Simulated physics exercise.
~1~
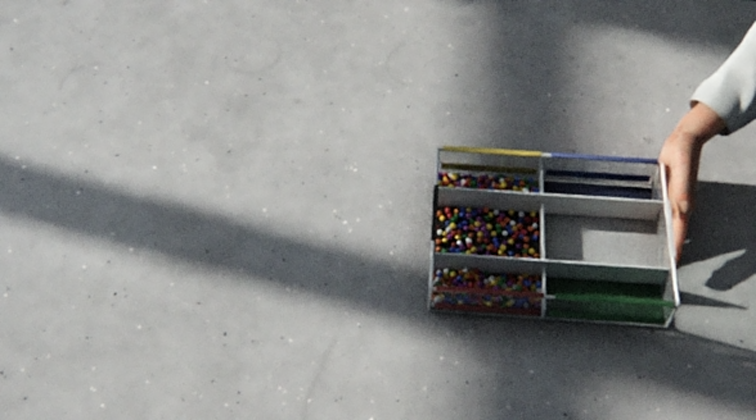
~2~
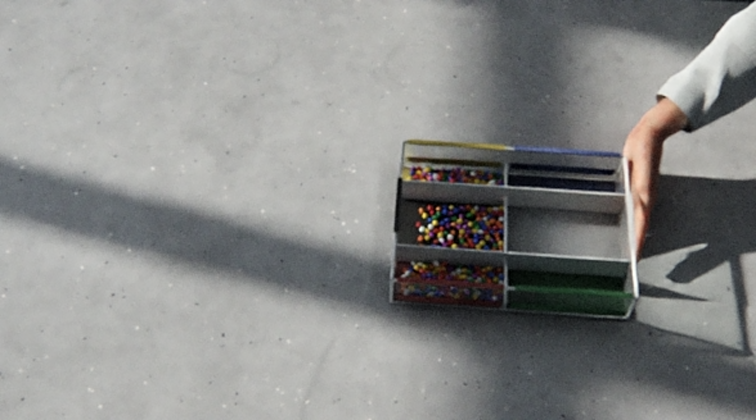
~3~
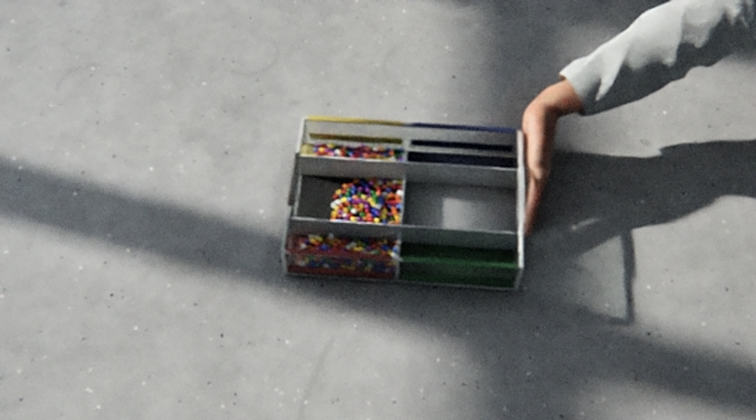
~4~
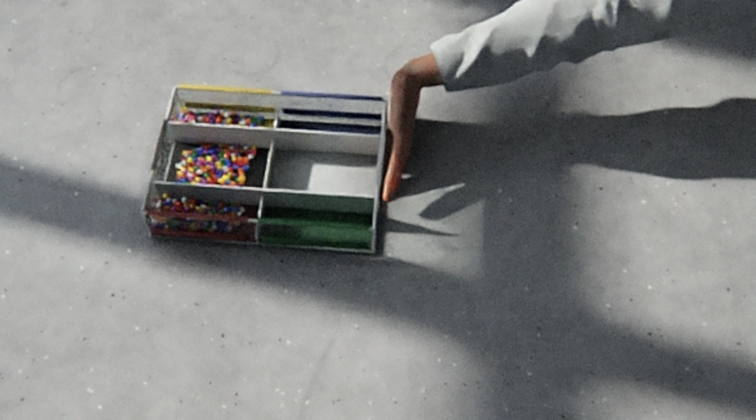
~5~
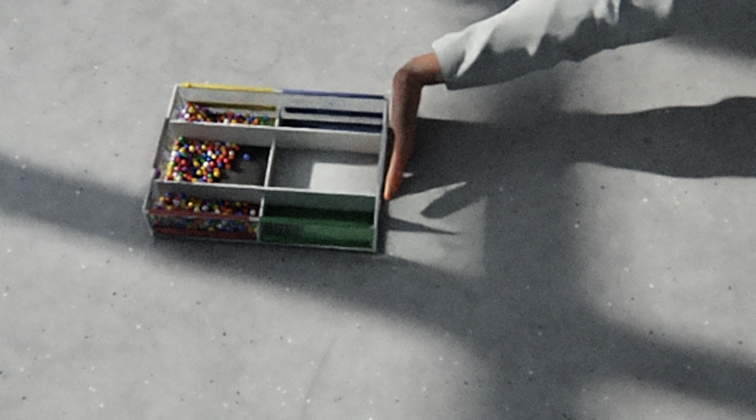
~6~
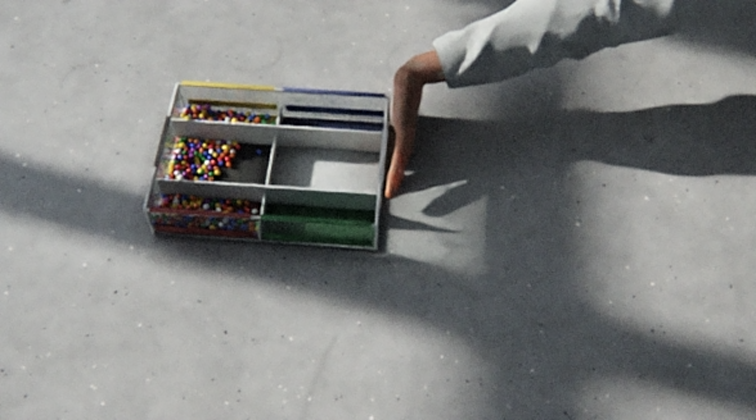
A hand slides a divided tray of colorful beads left across a gray surface, then stops.
